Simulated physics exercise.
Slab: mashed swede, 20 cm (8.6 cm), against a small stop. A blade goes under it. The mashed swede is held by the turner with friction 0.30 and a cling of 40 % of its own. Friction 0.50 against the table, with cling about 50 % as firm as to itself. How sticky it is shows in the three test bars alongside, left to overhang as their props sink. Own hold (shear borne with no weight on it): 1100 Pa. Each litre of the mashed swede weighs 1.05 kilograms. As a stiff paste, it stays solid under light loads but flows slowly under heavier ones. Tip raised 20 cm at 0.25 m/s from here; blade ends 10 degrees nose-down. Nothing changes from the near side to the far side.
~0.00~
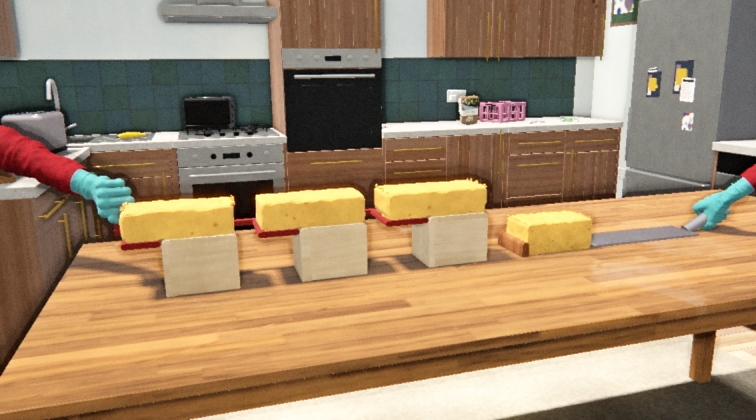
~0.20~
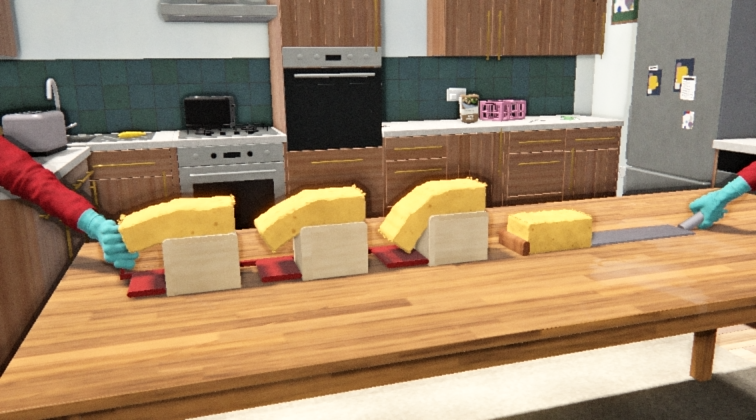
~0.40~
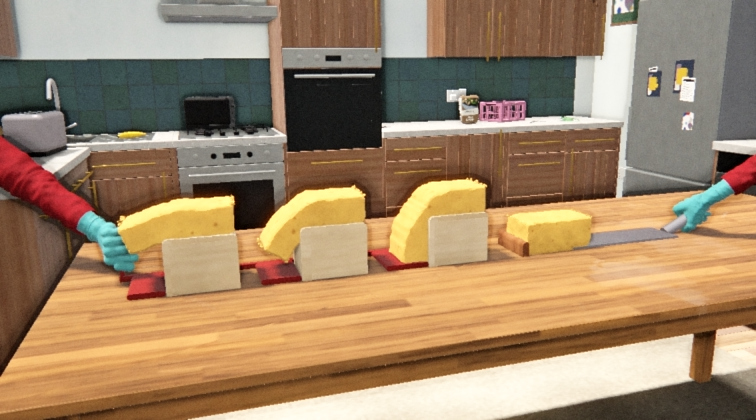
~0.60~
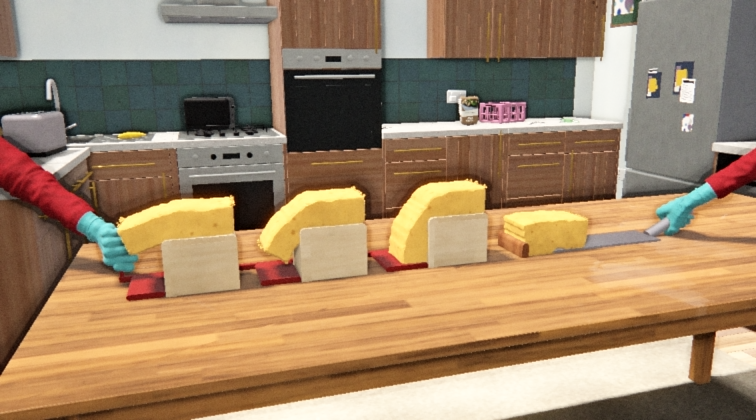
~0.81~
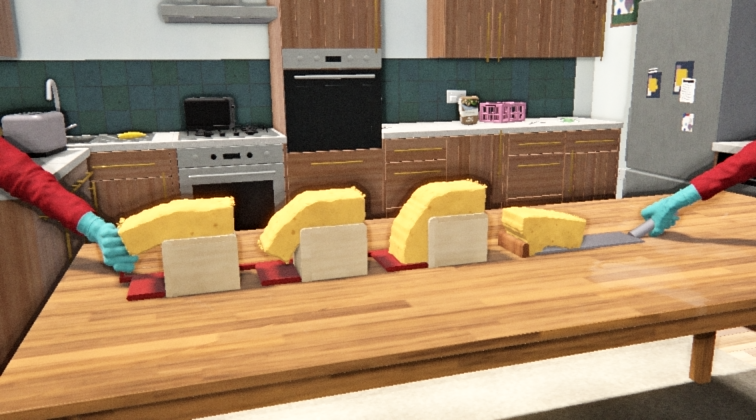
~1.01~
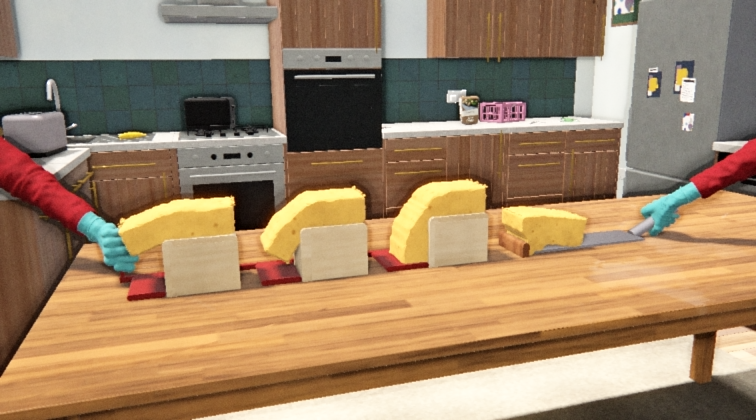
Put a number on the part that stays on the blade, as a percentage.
That would be about 100 out of 100.
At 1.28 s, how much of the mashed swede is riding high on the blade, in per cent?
I'd put it at some 45 in a hundred.
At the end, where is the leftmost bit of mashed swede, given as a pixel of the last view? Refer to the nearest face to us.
Roughly at the pixel (519, 151).
After 1.28 s, the tip is 7.2 cm up.
After 1.61 s, the tip is 15 cm up.
After 1.94 s, the tip is 20 cm up and 100 % is riding high on the blade.
After 2.27 s, the tip is 20 cm up and 100 % is riding high on the blade.
After 2.40 s, the tip is 20 cm up and 100 % is riding high on the blade.
